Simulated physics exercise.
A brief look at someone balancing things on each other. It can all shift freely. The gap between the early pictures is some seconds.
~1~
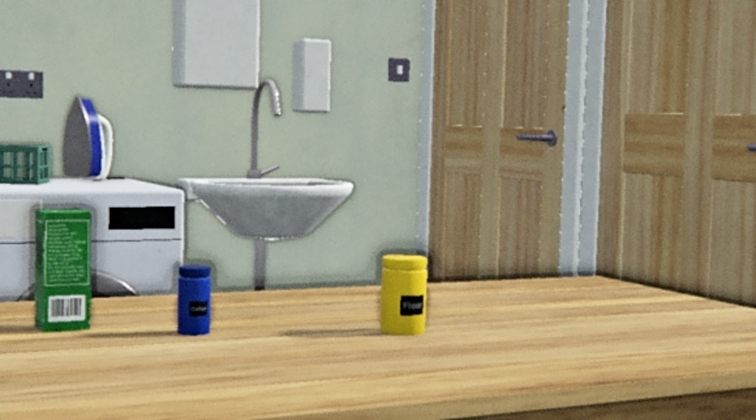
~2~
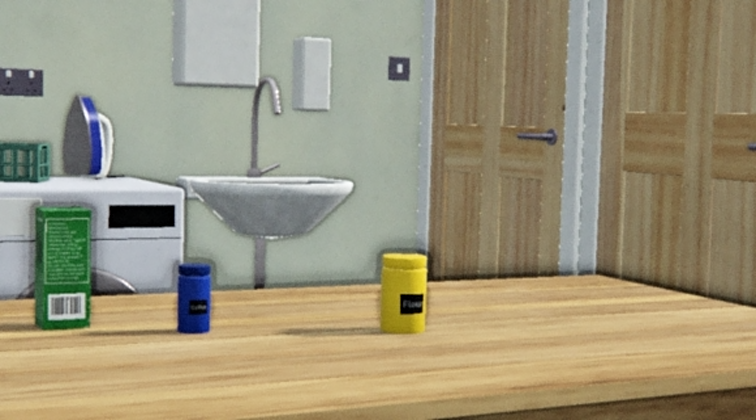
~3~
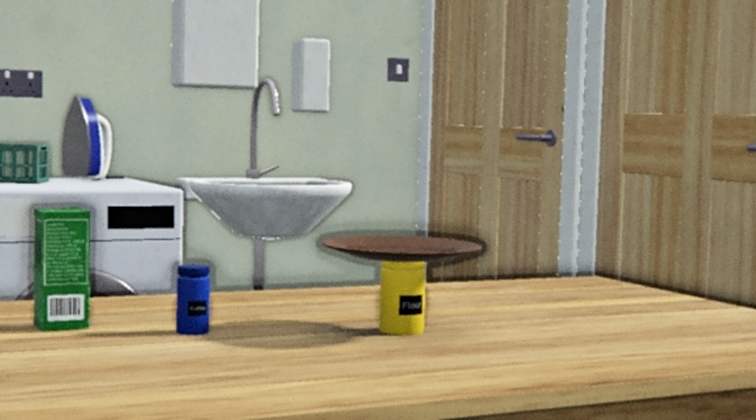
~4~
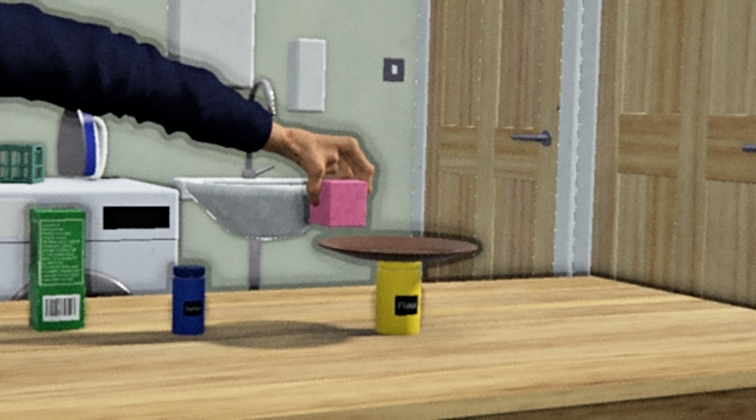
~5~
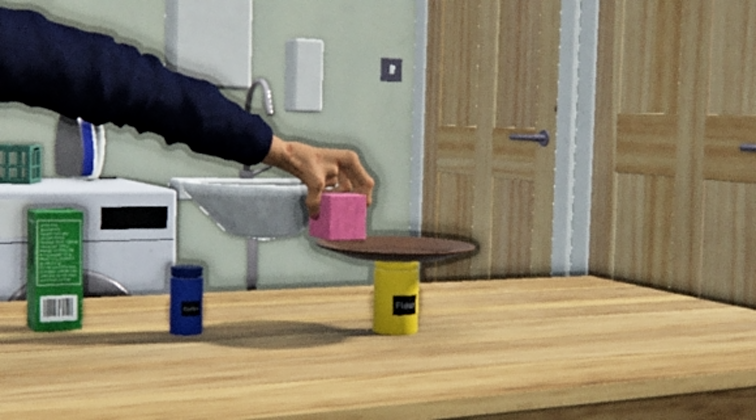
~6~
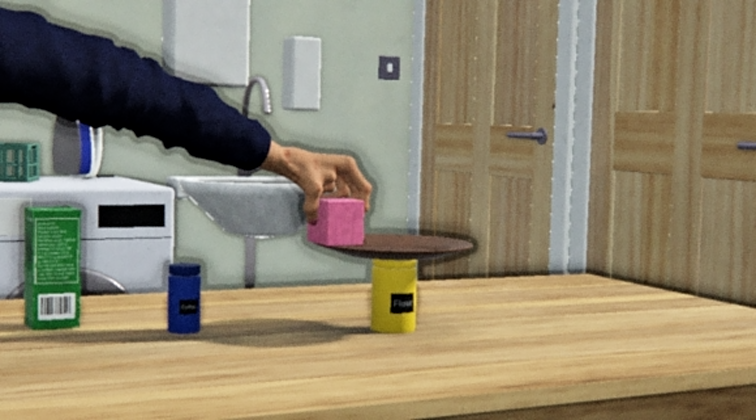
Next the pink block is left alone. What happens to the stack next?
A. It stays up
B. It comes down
It stays up.
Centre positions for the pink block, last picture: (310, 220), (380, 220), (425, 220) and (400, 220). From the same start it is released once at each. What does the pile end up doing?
Going through the four cases in order, the pile tumbles down, then stands firm, then stands firm, and finally stands firm.
Then, 0.60 s later than the last frame, all is still.
Then, 1.60 s later than the last frame, pink block resting near (335, 222).
When it is over, all 5 as before. End places, in pixels of the last picture, pink block near (335, 222). The pile stays up.
